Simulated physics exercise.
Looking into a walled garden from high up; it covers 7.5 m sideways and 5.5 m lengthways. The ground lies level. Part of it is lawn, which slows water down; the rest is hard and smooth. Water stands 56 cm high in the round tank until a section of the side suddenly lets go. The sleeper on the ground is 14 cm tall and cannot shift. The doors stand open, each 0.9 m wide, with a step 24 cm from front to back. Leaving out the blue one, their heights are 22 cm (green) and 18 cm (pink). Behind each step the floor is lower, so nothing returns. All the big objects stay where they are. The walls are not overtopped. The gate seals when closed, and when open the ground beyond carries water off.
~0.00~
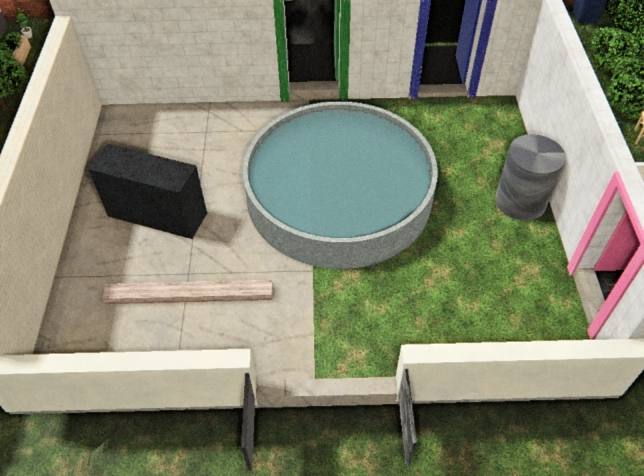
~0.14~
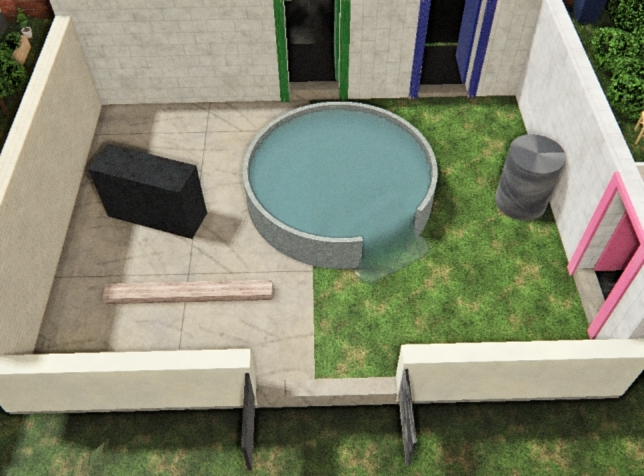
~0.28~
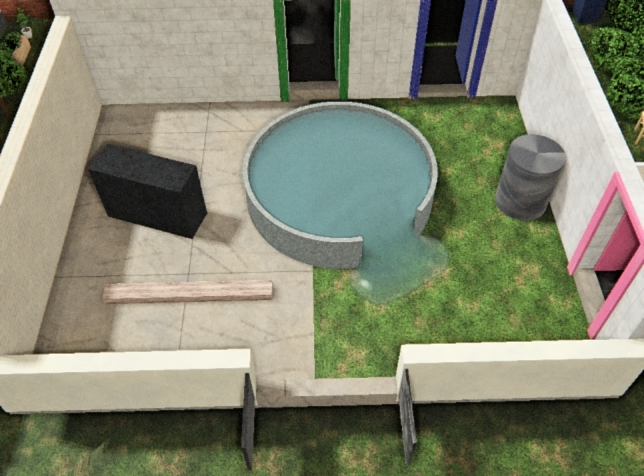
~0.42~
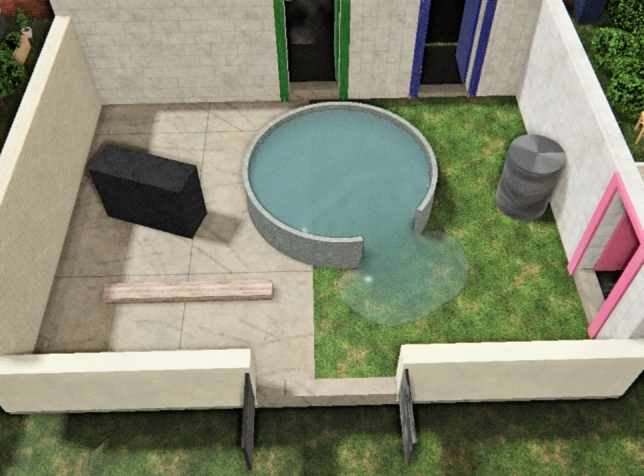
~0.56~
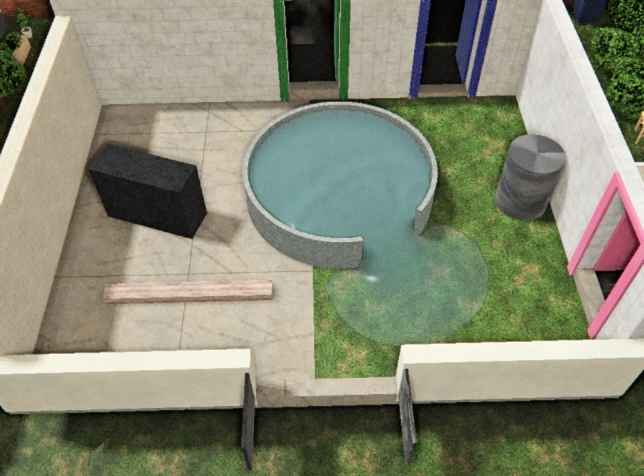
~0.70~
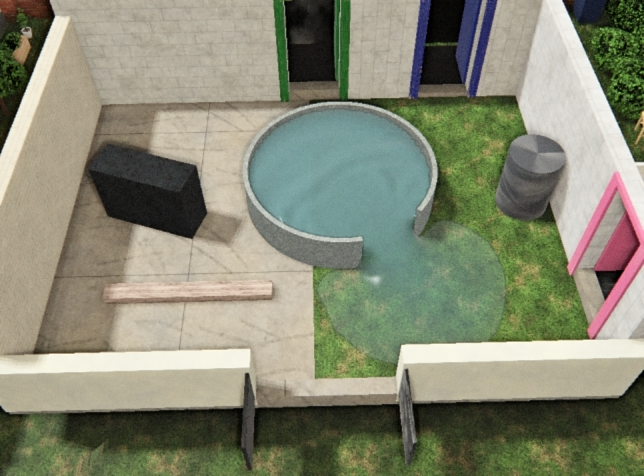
Water sits still in a round grey tank inside a walled yard, half pale paving and half grass, until a gap opens in the tank's front right side. It pours through onto the lawn and spreads steadily forward and right into a wide, rounded, see-through sheet, while the paving stays dry.
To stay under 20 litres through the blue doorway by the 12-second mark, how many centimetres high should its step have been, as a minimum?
About 7 cm.
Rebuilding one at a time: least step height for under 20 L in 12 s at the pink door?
Roughly 20 cm at pink.
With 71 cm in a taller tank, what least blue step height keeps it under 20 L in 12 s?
About 10.0 cm.
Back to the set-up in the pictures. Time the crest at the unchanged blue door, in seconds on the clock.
At about 10.0 s.
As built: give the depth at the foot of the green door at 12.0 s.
Some 6.5 cm.
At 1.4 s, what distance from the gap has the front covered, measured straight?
Some 3.0 m out.
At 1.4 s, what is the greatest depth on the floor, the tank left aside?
Roughly 30 cm.
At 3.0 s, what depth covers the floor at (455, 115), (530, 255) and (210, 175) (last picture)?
Roughly 0, 13 and 0 cm, in turn.
After 1.4 s water covers 20 % of the floor, deepest (30 cm) near (389, 263); it has not reached the blue door.
After 3.0 s water covers 30 % of the floor, deepest (32 cm) near (568, 371); it has not reached the blue door.
After 12.0 s water covers 80 % of the floor, deepest (12 cm) near (429, 375); 10 cm at the blue door, 4 litres in over its 9 cm step.
At the blue door as built, the water arrived by 6.4 s and peaked near 11 cm at 9.8 s.
Run again over the same 12 s with other heights there, 38 litres in over 5.5 cm, 14 litres over 7.5 cm. The limit of 20 litres is kept from about 7 cm up.
